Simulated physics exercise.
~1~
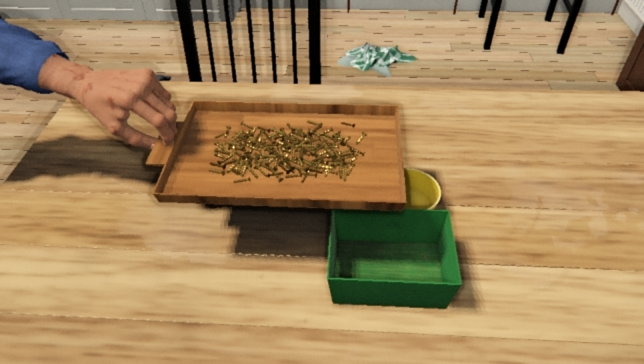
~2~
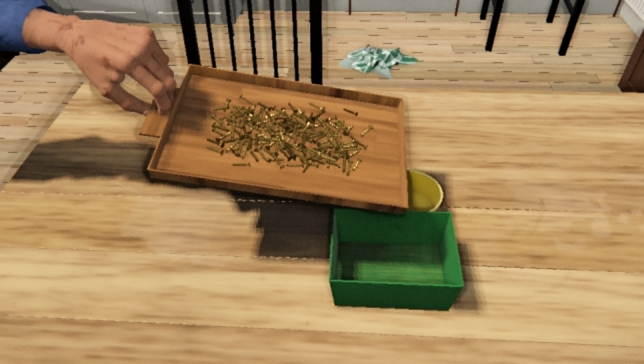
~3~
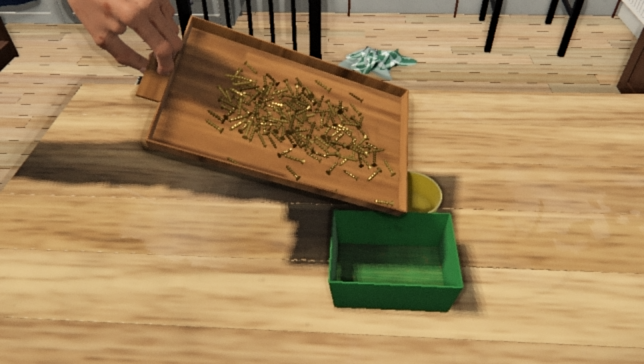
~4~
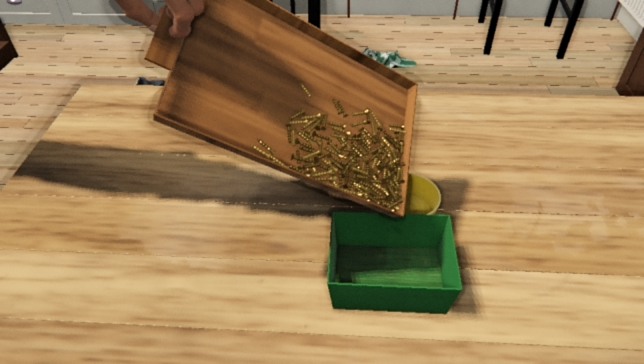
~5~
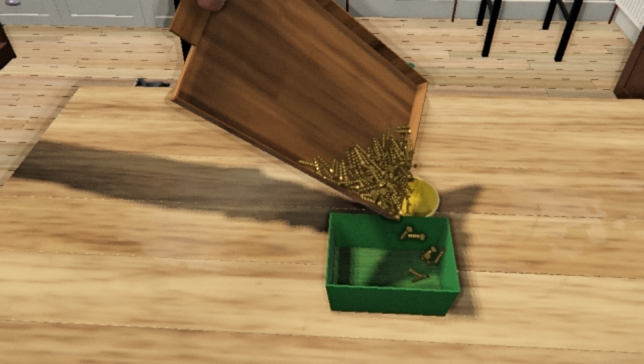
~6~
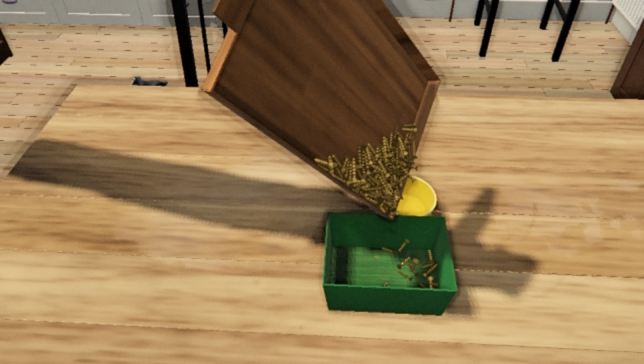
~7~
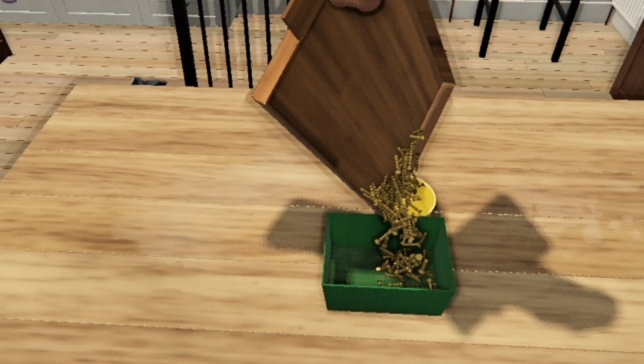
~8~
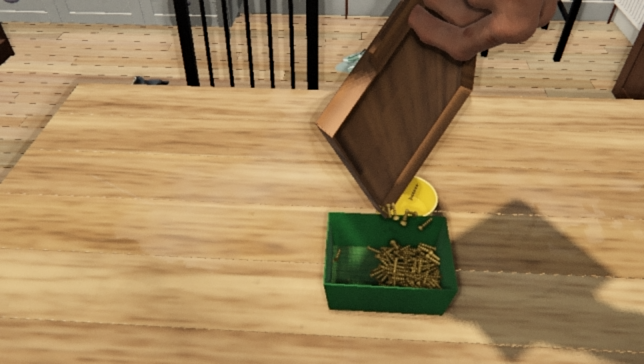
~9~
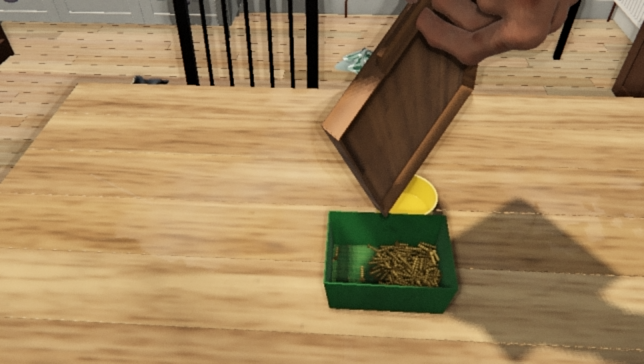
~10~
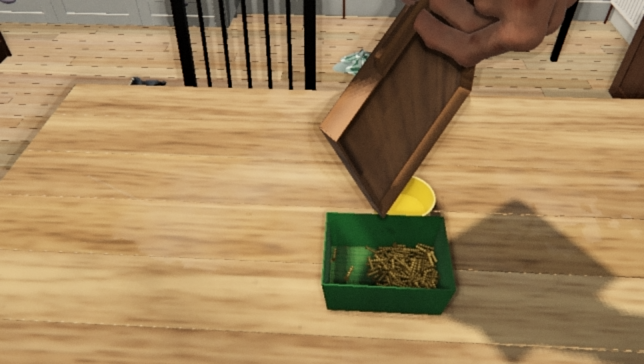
On a wooden table, a hand lifts and steeply tilts a wooden tray of brass-coloured screws, which slide to its lower corner and pour into a green tin beside a yellow dish, until the screws lie heaped in the tin and the emptied tray is held tipped above.
